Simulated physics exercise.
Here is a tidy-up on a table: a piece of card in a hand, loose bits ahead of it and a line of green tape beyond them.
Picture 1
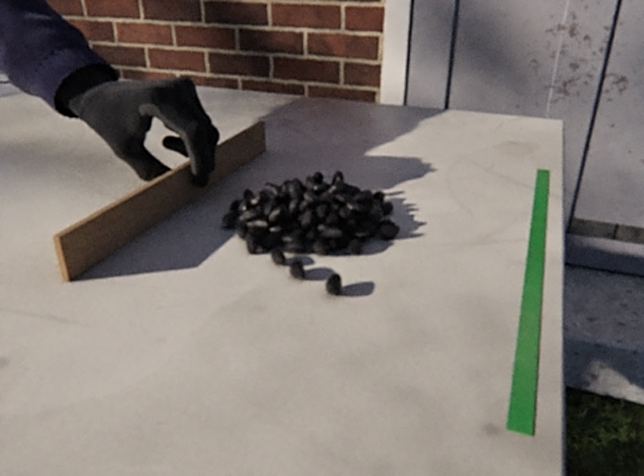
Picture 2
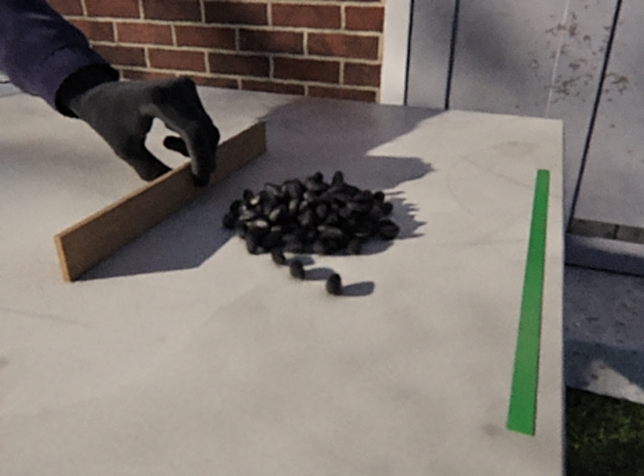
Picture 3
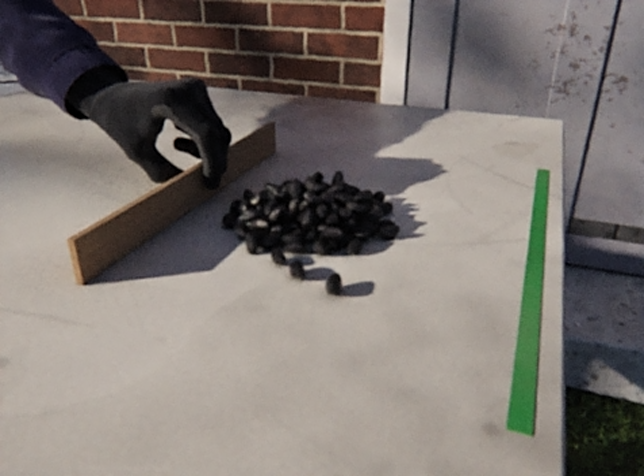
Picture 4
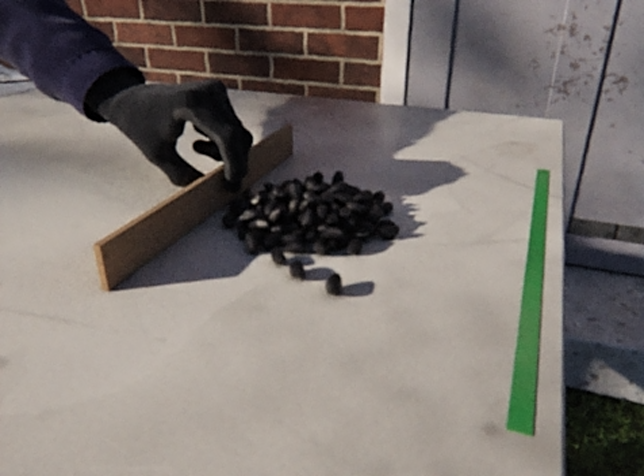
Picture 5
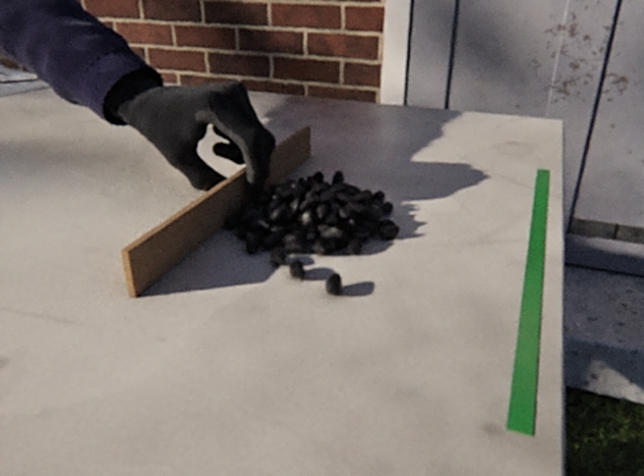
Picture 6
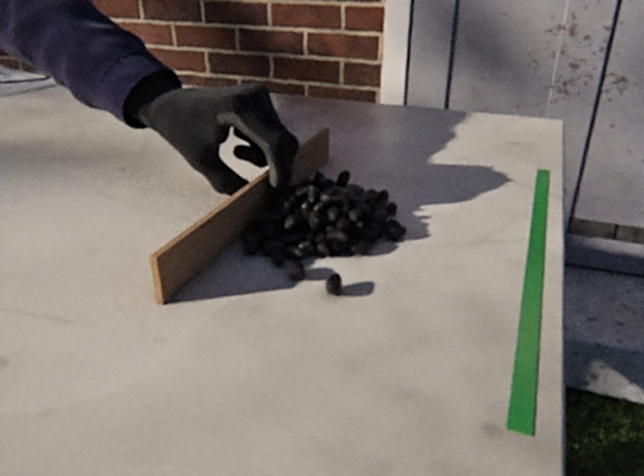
On a pale table by a brick wall, a black-gloved hand held a strip of card still, then slid it right into a heap of black beans, nudging many of them slightly toward the green tape.
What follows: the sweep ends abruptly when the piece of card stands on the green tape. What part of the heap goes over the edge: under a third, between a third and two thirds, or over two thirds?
It pushes more than two thirds off the end.
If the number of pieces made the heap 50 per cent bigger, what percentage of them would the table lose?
It comes to 90 per cent or so.
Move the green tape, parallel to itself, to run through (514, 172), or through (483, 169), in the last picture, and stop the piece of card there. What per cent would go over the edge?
First some 60, then 30 per cent.
Soon, piece of card still moving, near (401, 195); heap all on the table, its front near (537, 254).
A while on, piece of card stopped at the green tape; heap most over the edge.
Towards the end, piece of card stopped at the green tape; heap nearly all over the edge.
Finally, piece of card stopped at the green tape; heap nearly all over the edge.
